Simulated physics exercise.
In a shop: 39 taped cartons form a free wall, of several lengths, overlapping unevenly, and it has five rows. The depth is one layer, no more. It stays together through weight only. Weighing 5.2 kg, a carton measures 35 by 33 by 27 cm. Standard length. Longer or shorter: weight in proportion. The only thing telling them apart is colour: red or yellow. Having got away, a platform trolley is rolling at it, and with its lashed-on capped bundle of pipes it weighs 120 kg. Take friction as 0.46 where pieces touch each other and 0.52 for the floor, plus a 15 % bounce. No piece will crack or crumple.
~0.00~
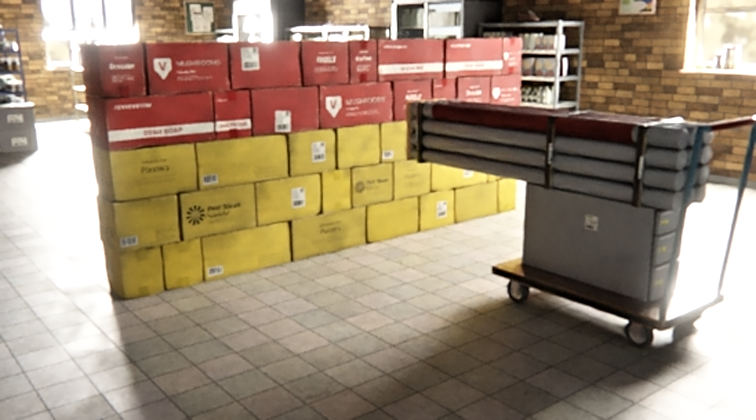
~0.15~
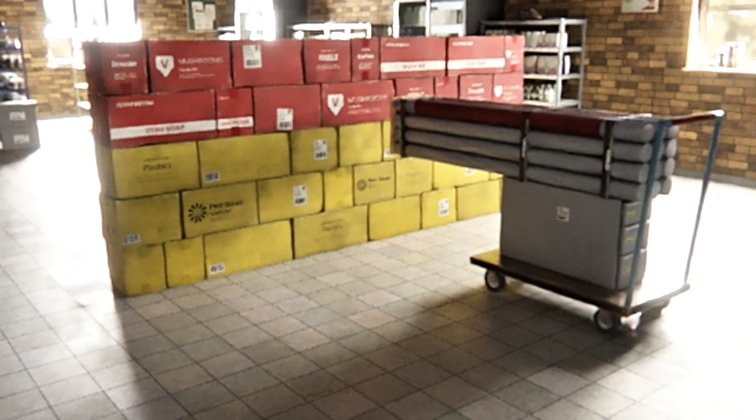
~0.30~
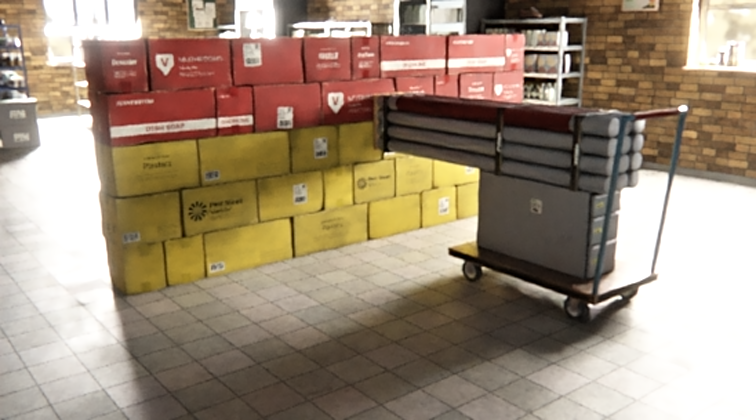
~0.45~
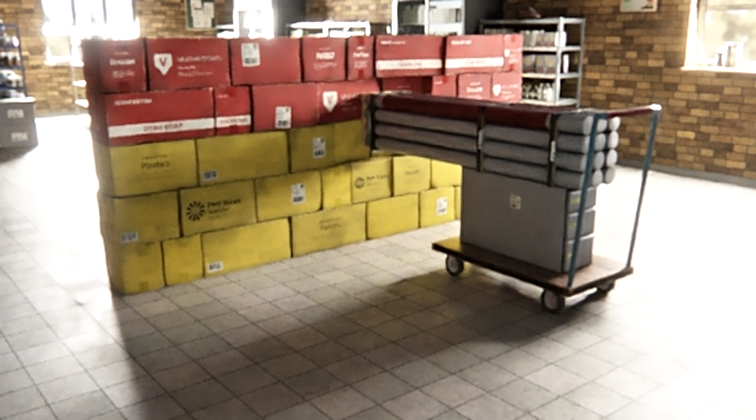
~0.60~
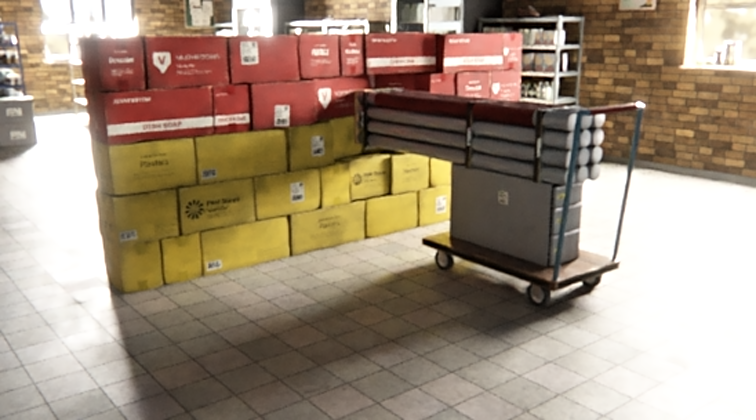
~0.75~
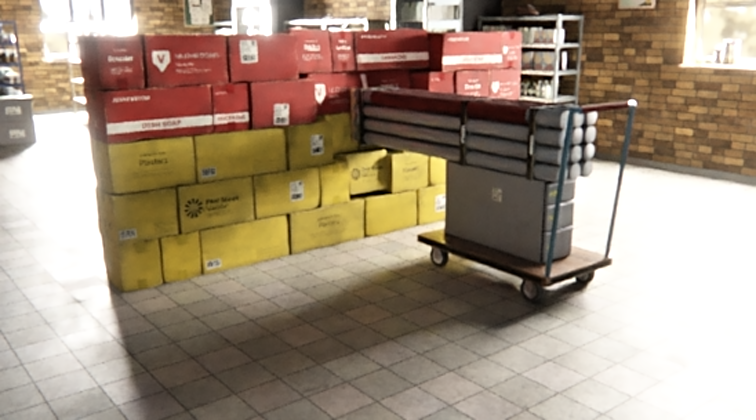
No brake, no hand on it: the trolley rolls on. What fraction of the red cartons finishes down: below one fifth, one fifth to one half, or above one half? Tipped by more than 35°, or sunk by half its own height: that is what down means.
One fifth to one half.
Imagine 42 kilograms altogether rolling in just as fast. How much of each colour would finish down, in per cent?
You'd get yellow at 0 and red at 0 per cent down.
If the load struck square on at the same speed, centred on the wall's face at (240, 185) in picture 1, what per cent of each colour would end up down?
Yellow 0, red 0 per cent.
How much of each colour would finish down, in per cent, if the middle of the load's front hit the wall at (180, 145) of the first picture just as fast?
That would leave yellow at 20 % and red at 40 %.
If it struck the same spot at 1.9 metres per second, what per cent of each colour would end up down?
Down at the end: Yellow 10 per cent, red 20 per cent.
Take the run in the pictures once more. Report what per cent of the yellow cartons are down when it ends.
Yellow: 10%.
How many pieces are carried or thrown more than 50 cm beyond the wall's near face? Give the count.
Roughly 8 pieces in all.
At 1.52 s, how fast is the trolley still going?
Something like 0.0 m/s, I'd say.
By 0.98 s, load 28 cm past the wall's line, still rolling; none of the 16 red cartons down (0 of 39 in all colours); top red carton tilted 17°; top yellow carton tilted 17°.
By 1.28 s, load 30 cm past the wall's line, stopped; 5 of the 16 red cartons down (7 of 39 in all colours); top red carton tilted 52°, 19 cm lower; top yellow carton tilted 52°.
By 1.52 s, load 30 cm past the wall's line, stopped; 5 of the 16 red cartons down (7 of 39 in all colours); top red carton on its side; top yellow carton on its side.
When it is over (2.3 s), load 30 cm past the wall's line, stopped; 5 of the 16 red cartons down (7 of 39 in all colours); top red carton on its side; top yellow carton on its side. That is 31 per cent. In pixels of the last frame, middles, top red carton near (217, 188), top yellow carton near (287, 205).
